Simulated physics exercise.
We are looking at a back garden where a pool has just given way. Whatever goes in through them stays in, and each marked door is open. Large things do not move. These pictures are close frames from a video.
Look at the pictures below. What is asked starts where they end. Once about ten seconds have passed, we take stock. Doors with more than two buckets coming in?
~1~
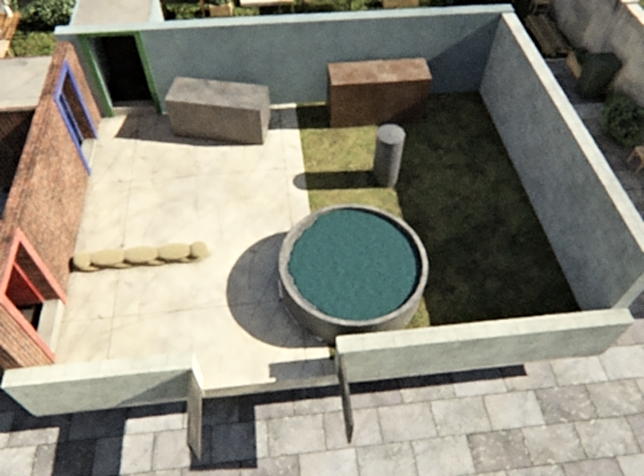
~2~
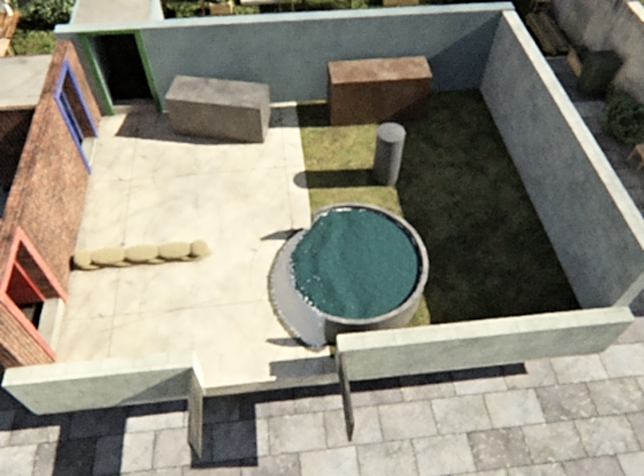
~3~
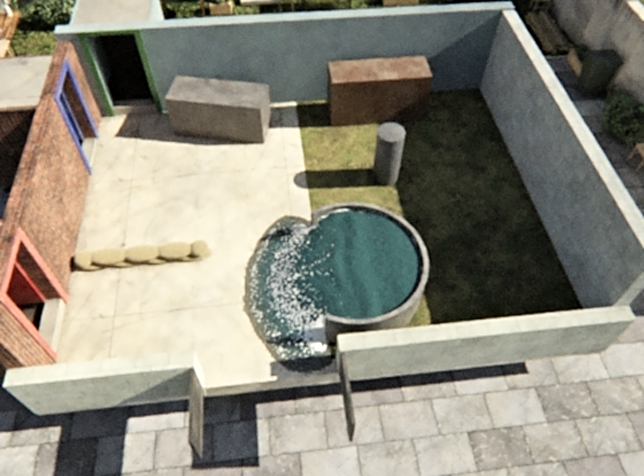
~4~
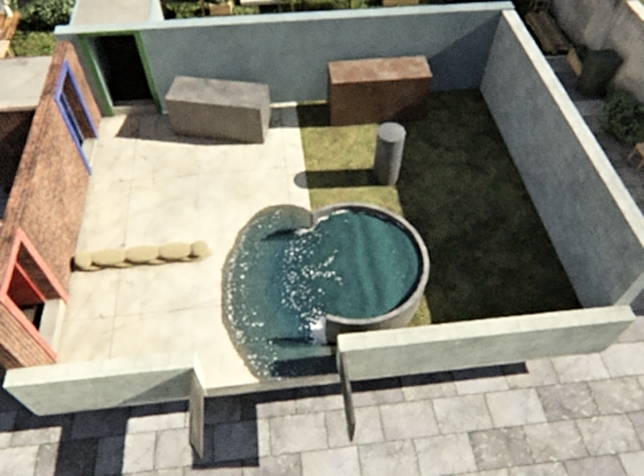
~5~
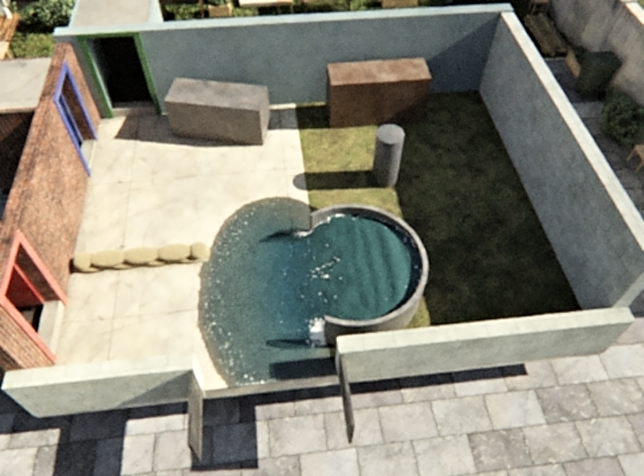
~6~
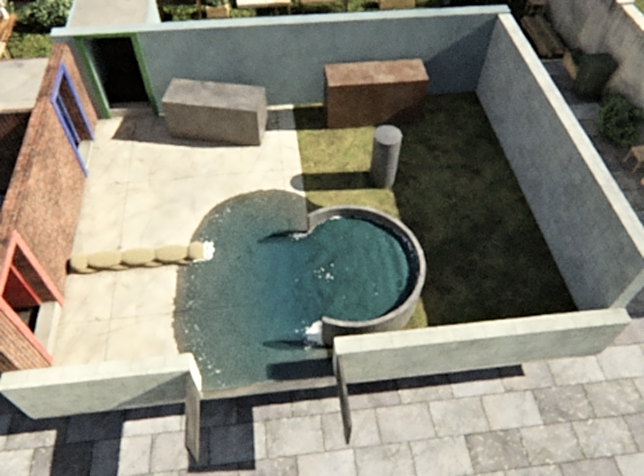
Blue door: Over two; green door: Two or fewer; red door: Over two.
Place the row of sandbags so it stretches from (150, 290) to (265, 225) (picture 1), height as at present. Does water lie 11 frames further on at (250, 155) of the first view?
There: Under water.
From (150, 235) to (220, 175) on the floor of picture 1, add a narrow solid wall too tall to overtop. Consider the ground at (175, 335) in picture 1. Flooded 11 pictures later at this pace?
Submerged.
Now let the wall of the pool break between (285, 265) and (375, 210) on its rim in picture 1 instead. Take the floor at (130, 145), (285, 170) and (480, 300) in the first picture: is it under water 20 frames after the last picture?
First soaked through, second soaked through, third kept bare.
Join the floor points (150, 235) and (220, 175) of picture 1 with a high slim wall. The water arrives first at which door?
The door marked red comes first.
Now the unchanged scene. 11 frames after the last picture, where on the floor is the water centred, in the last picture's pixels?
The spot I would choose is (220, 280).
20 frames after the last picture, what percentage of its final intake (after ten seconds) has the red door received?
Share at that point: Close to 85 in a hundred.
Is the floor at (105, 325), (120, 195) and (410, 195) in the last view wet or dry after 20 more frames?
First spot inundated, second inundated, third not wet.
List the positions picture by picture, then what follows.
In the first frame, still water in the pool at (353, 262).
In the second frame, the front is at a hidden place, out from the gap at (285, 280).
In the third frame, water pours out at (286, 282) and has run to (294, 220).
In the fourth frame, the front is at (290, 208), out from the gap at (286, 283).
In the fifth frame, the front is at (262, 202), out from the gap at (285, 285).
In the sixth frame, the front is at (240, 198), out from the gap at (283, 286).
A moment on, water covers 30 % of the floor; the blue door not reached, the green door not reached, the red door not reached.
Next, water covers 40 % of the floor; the blue door wet at the sill, nothing in, the green door not reached, the red door under two buckets in.
Then, water covers 40 % of the floor; the blue door under two buckets in, the green door wet at the sill, nothing in, the red door far over two buckets in.
Later, water covers 45 % of the floor; the blue door over two buckets in, the green door wet at the sill, nothing in, the red door far over two buckets in.
In the end, water covers 60 % of the floor; the blue door over two buckets in, the green door wet at the sill, nothing in, the red door far over two buckets in.
